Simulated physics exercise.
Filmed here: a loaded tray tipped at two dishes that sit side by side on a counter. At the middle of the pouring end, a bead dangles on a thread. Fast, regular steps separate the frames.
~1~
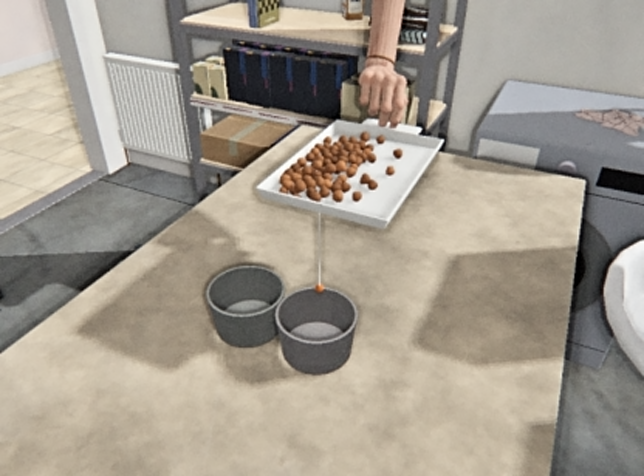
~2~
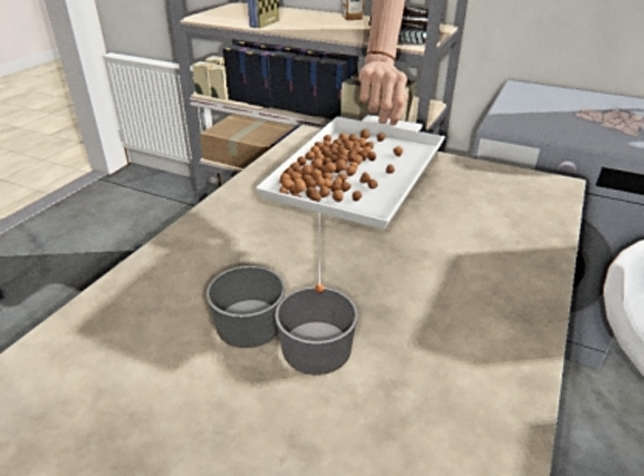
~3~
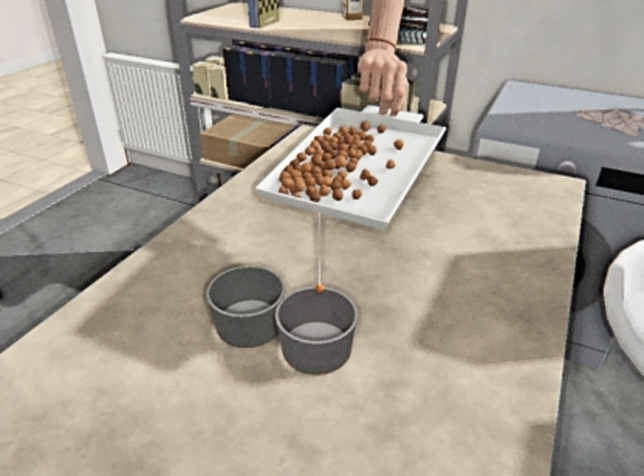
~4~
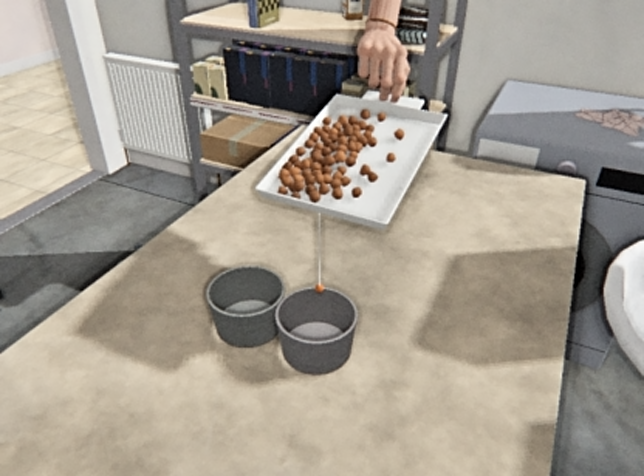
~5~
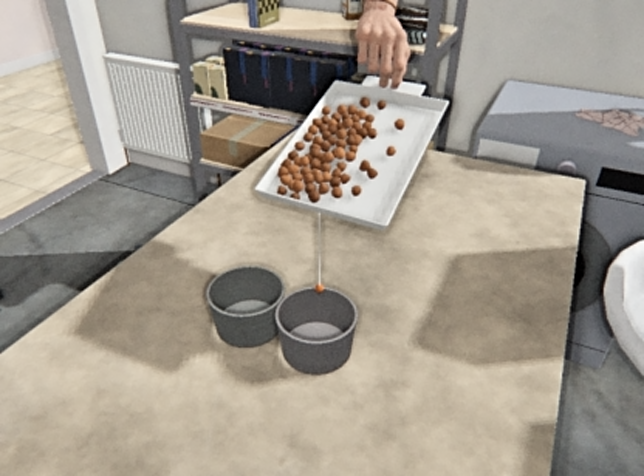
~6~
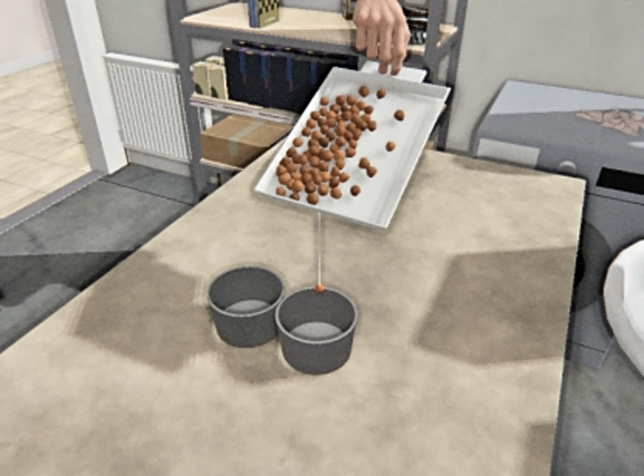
A hand gradually raises the back of a white tray of hazelnuts above two grey dishes.
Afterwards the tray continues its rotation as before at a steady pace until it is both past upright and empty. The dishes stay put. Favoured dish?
Right.
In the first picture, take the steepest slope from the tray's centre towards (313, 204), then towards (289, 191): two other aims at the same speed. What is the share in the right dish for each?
You'd see roughly 30 per cent the first time and 10 per cent the second.
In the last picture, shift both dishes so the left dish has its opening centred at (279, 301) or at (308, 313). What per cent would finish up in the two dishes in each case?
Roughly 70 per cent the first time and 60 per cent the second.
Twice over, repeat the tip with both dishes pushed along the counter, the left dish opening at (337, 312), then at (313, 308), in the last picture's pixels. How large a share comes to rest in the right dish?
You'd get near 0 per cent and afterwards near 20 per cent.
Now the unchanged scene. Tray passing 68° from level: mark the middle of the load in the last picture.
I'd put the middle of the pieces at roughly (321, 180).
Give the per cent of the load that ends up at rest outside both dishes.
That comes to some 50 per cent.
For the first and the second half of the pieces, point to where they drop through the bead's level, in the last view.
Near (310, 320) to start, and near (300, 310) afterwards.
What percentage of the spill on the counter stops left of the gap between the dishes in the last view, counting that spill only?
That's roughly 40 per cent of the pieces.
Just after the last frame, tray tipped steeply; almost all on the tray; just a few in the right dish; about a tenth in the air.
A moment on, tray tipped past a quarter turn; about a tenth on the tray; roughly a quarter in the right dish; about a tenth in the left dish; roughly a quarter outside both; roughly half in the air.
Further on, tray tipped past a quarter turn; roughly a third in the right dish; about a tenth in the left dish; roughly half outside both.
When it is over, tray tipped past a quarter turn; roughly a third in the right dish; about a tenth in the left dish; roughly half outside both.
